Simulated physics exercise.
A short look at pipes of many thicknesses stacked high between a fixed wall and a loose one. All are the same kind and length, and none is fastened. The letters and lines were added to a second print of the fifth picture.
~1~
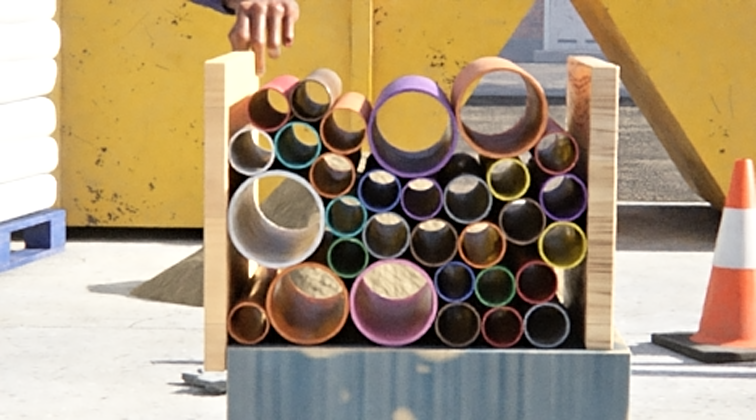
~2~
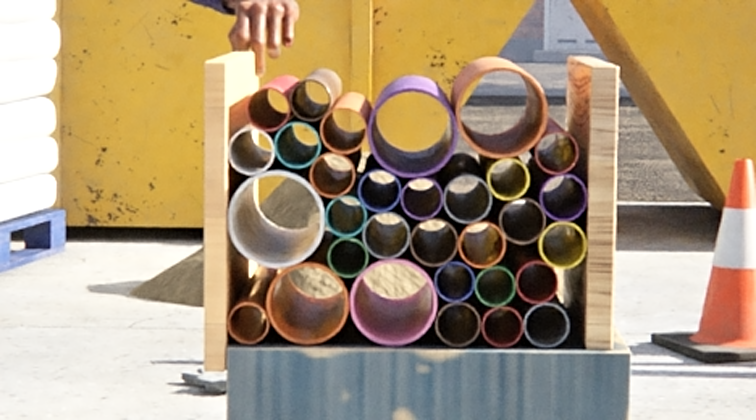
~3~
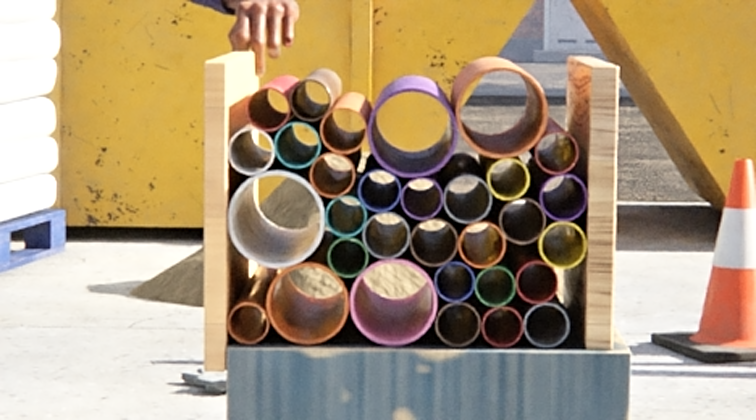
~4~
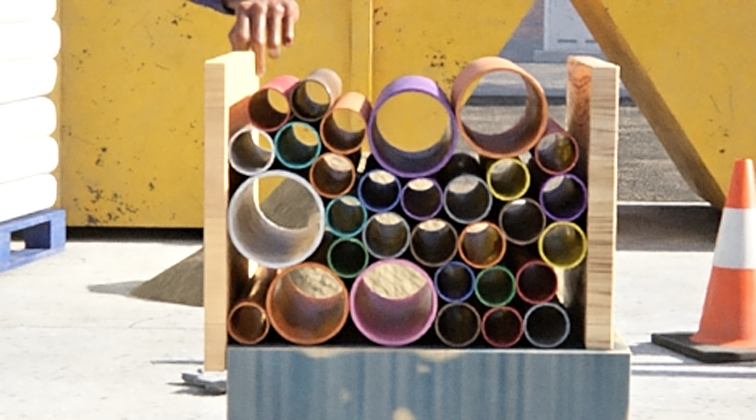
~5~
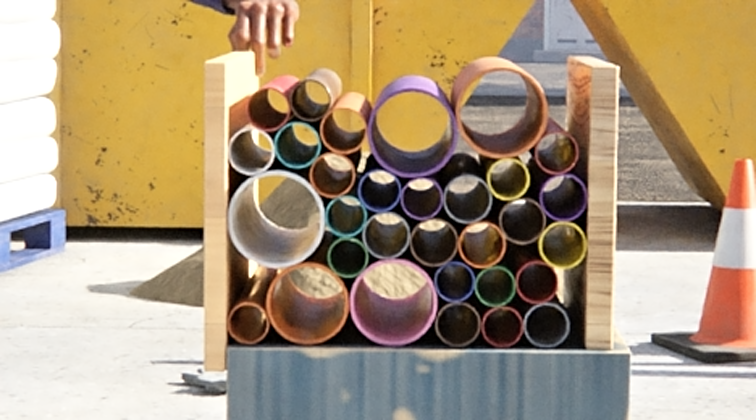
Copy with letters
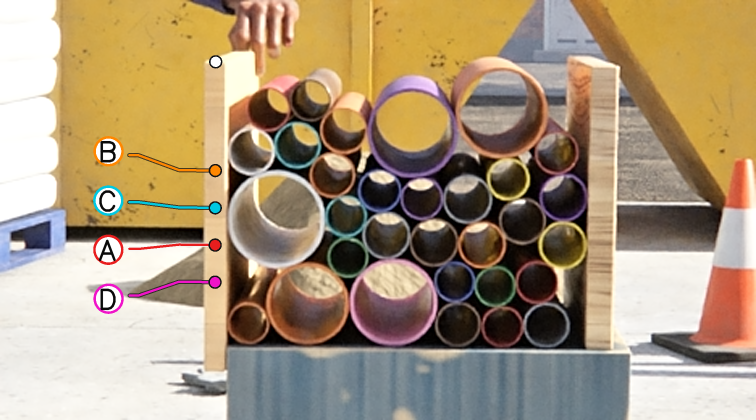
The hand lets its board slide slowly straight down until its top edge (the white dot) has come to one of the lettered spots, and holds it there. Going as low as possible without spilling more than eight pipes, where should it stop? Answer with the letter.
No lower than D.
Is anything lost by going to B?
No.
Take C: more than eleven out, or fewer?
It loses fewer than eleven.
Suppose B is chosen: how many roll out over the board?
With B, none.
On the marked copy, A at (215, 245); B at (215, 170); C at (215, 207); D at (215, 282); the white dot at (216, 62).
Following D. Soon after the start, top of the board (228, 162).
Later, top of the board (227, 273).
In the end, top of the board (227, 281), about four out over the board.
As for the rest, A two out over the board; B none out over the board; C two out over the board.
